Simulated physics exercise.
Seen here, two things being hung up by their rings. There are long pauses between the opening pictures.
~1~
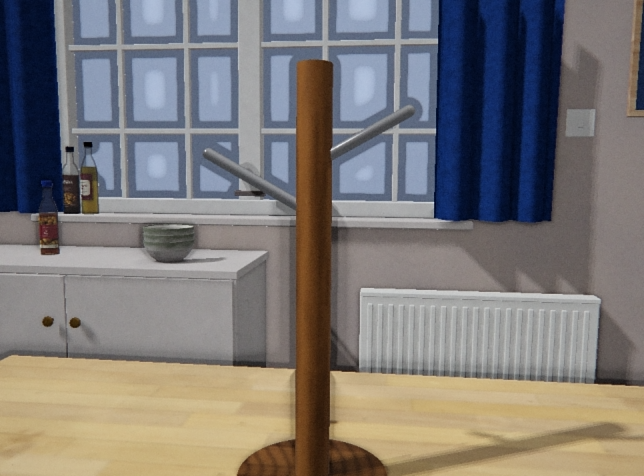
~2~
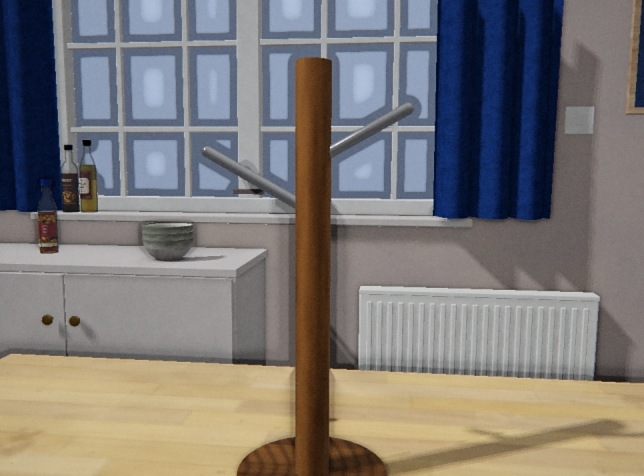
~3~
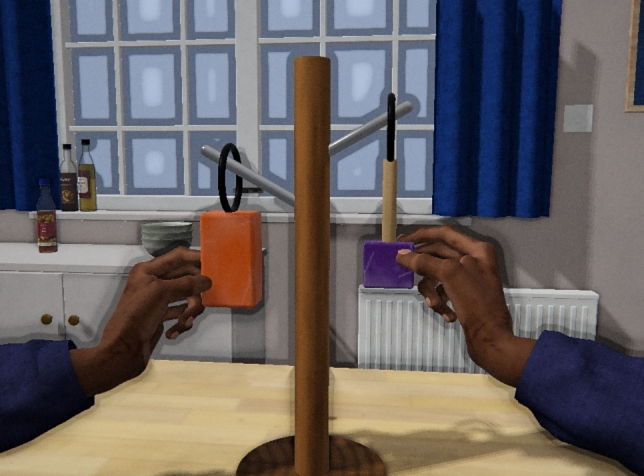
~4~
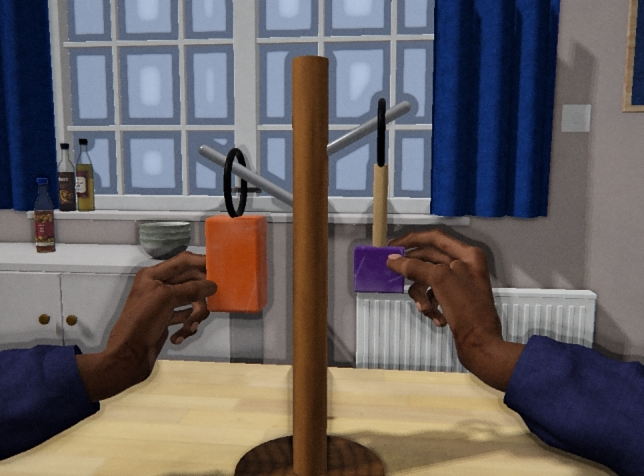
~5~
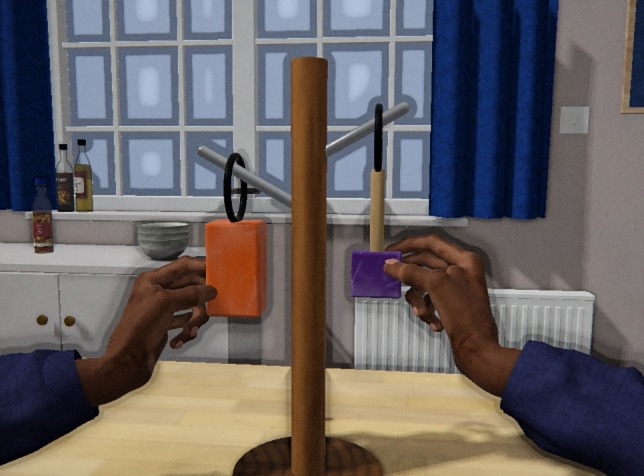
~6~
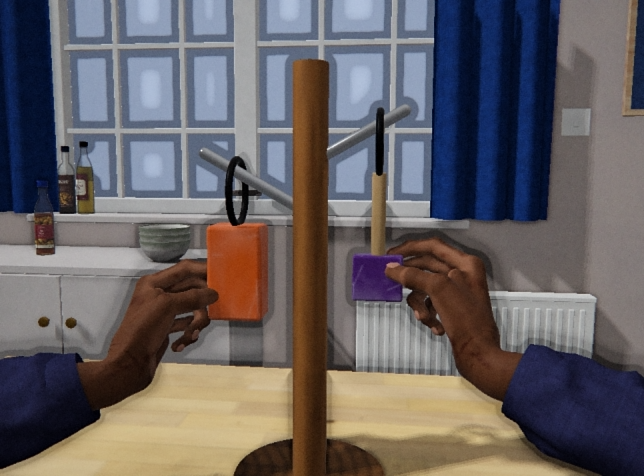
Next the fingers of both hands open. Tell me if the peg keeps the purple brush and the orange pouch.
As it turns out, the purple brush remains hooked, the orange pouch remains hooked.
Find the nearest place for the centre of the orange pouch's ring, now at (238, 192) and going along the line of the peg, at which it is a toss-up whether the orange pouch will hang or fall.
The turning point is around (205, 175).
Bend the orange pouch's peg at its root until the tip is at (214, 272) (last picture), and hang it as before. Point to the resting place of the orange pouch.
About (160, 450).
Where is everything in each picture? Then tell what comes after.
The first picture shows peg stand (306, 284).
The second picture shows peg stand (305, 282).
The third picture shows still on the way; purple brush (390, 191); peg stand (304, 280).
The fourth picture shows still on the way; orange pouch (237, 230); peg stand (303, 280).
The fifth picture shows still on the way; purple brush (378, 201); peg stand (301, 281).
The sixth picture shows in place, still held; purple brush (379, 205); orange pouch (238, 237); peg stand (302, 283).
Then, 0.10 s after the last picture, purple brush tipped 5° from how it was near (373, 213); orange pouch tipped 8° from how it was near (244, 247).
Then, 0.16 s after the last picture, purple brush tipped 16° from how it was near (357, 228); orange pouch tipped 22° from how it was near (260, 261).
At rest, the purple brush stays on its peg, near (345, 231); the orange pouch stays on its peg, near (263, 263).
